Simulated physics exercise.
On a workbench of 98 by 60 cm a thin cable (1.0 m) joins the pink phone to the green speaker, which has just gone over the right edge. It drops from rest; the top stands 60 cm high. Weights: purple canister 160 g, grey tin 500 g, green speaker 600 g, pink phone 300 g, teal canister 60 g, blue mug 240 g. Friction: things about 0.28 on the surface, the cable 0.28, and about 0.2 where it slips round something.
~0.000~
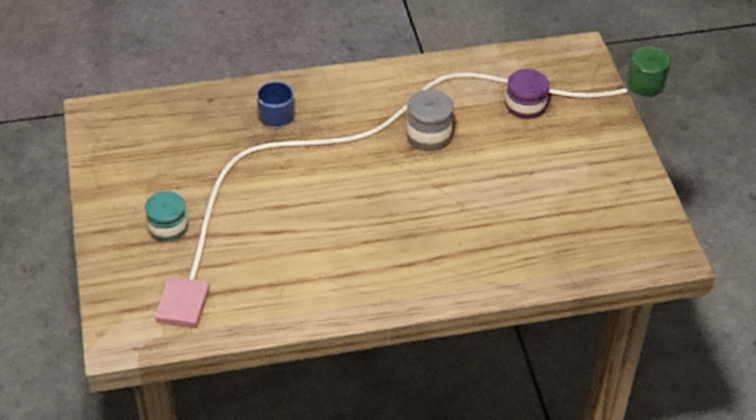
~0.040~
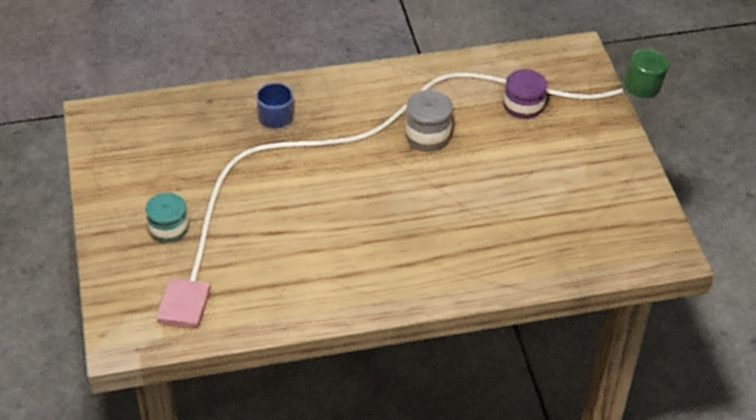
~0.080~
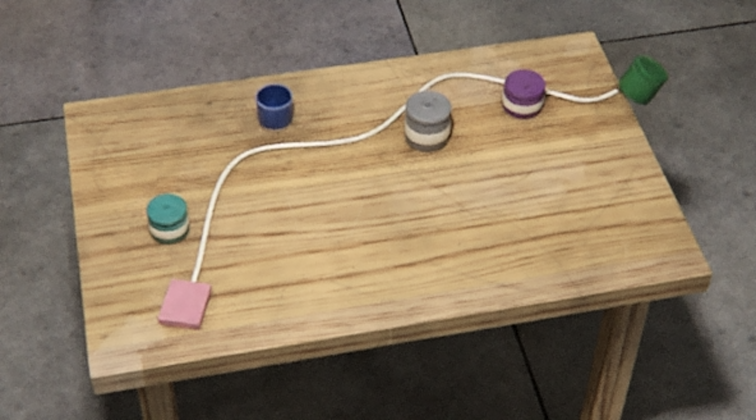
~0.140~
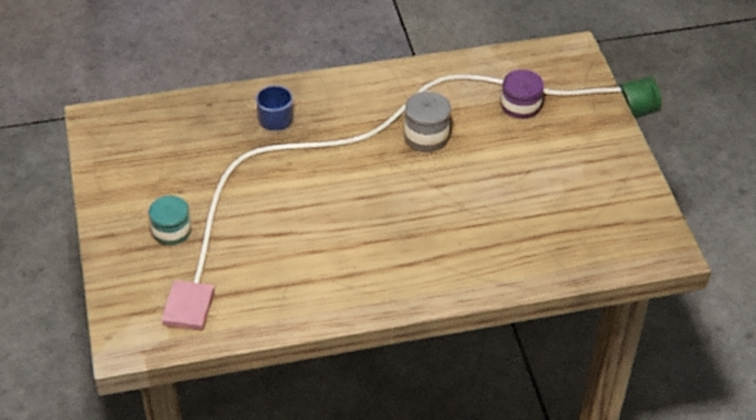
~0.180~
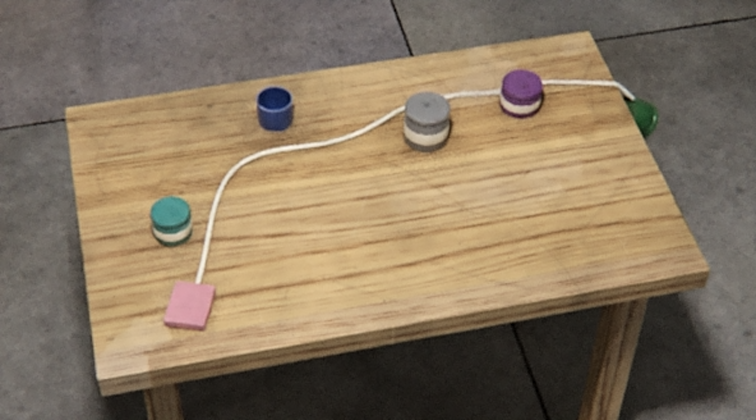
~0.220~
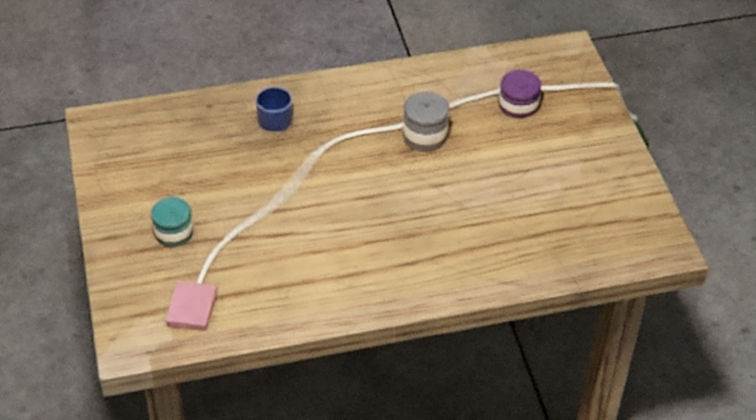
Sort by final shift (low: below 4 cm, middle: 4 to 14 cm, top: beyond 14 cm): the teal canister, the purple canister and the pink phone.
Result: Teal canister hardly moves, purple canister slides into the middle band, pink phone ends far away.
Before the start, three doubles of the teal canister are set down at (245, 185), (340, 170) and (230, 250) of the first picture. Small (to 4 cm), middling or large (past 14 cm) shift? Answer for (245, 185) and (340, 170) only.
In that order: Large, large.
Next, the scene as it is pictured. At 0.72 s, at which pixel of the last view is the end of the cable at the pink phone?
Near (422, 139).
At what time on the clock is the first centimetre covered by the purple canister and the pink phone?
About: Purple canister 0.28 s, pink phone 0.28 s.
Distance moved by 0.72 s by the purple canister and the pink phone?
About: Purple canister 10 cm, pink phone 50 cm.
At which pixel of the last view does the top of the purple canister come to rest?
Near (550, 115).
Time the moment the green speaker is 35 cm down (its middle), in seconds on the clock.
About: 0.42 s.
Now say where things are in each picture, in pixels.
In the first picture, shows, teal canister (165, 204); purple canister (529, 82); pink phone (182, 299); cable runs through (573, 95) (458, 75) (376, 130) (258, 148) (205, 229).
In the second picture, shows, green speaker (649, 61); cable runs through (570, 96) (375, 131) (205, 230).
In the third picture, shows, green speaker (643, 80); cable runs through (567, 97) (375, 132) (206, 231).
In the fourth picture, shows, green speaker (639, 98); cable runs through (569, 93) (374, 132) (208, 232).
In the fifth picture, shows, green speaker (634, 117); cable runs through (589, 83) (374, 125) (209, 233).
In the sixth picture, shows, teal canister (171, 211); purple canister (521, 83); pink phone (191, 302); cable runs through (617, 91) (308, 164) (229, 237).
After 0.5 s, the cable's tail end at (334, 219); pink phone 25 cm off its start, purple canister 9 cm off its start, green speaker over the edge.
After 0.7 s, the cable's tail end at (422, 139); pink phone 49 cm off its start, purple canister 9 cm off its start, green speaker over the edge.
After 1.0 s, the cable's tail end at (425, 133); pink phone 51 cm off its start at (400, 129), purple canister 9 cm off its start at (549, 115), green speaker over the edge.
After 1.2 s, the cable's tail end at (425, 133); pink phone 51 cm off its start, purple canister 9 cm off its start, green speaker over the edge.
After 2.4 s, the cable's tail end at (425, 133); pink phone 51 cm off its start at (400, 129), purple canister 9 cm off its start at (550, 115), teal canister 0 cm off its start at (171, 211), green speaker over the edge.
